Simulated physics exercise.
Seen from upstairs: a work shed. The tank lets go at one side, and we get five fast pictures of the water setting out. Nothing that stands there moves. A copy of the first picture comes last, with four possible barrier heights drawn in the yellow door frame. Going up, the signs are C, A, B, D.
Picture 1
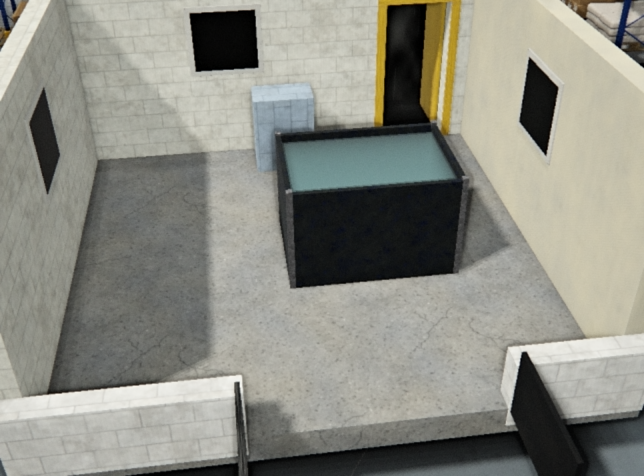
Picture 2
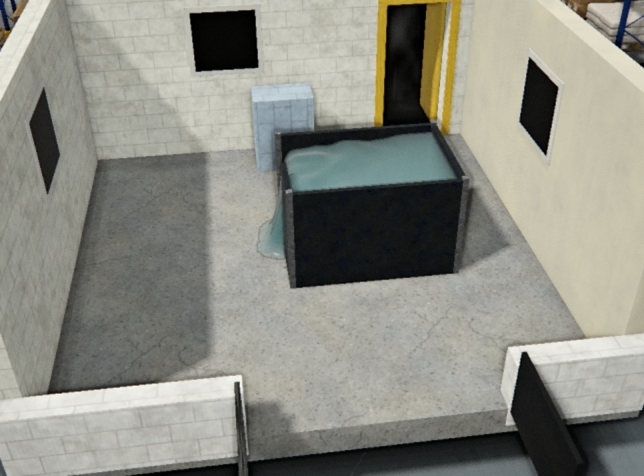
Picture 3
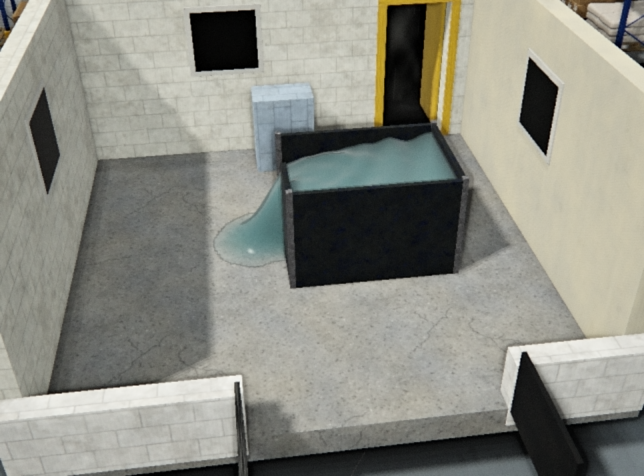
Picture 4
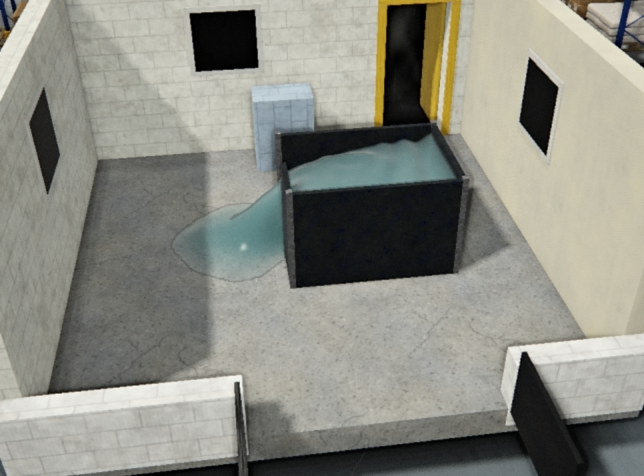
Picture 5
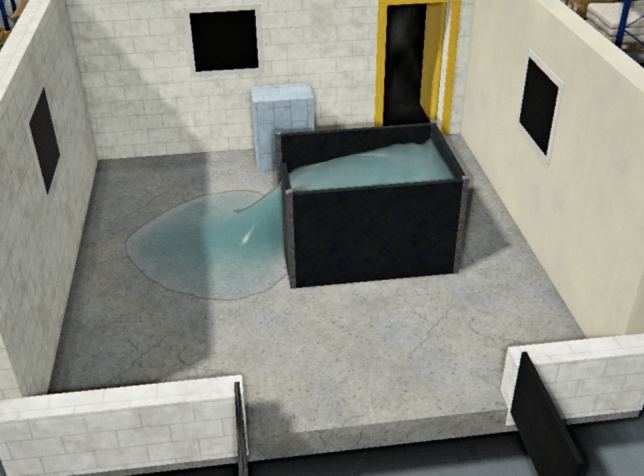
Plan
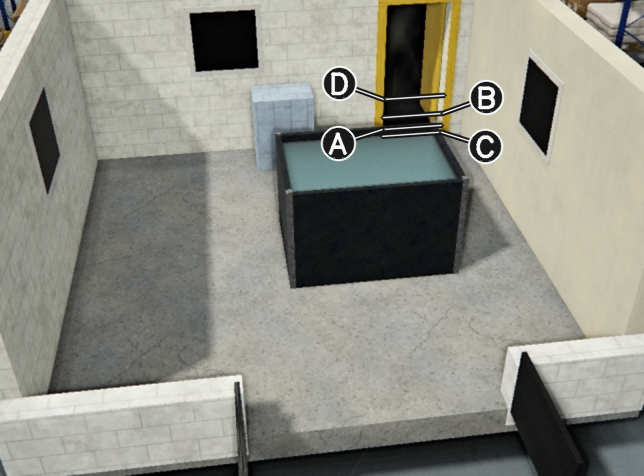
In a work shed seen from above, a dark tank of blue-green water stands still near a yellow doorway. The water surges and pours out at the tank's left side onto the concrete floor, then spreads leftward in a widening rounded puddle while the level inside the tank drops.
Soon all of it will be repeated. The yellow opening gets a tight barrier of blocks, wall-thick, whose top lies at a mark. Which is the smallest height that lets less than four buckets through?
The limit is A.
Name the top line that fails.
The answer is C.
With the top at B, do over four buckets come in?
No.
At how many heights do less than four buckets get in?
Three of them.
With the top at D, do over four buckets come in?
No.
On the marked copy, A at (412, 127); B at (412, 115); C at (411, 134); D at (414, 97); from the bottom up C, A, B, D.
Choosing A, nothing gets over.
Choosing B, nothing gets over.
Choosing C, about 9 bucketfuls get in.
Choosing D, nothing gets over.
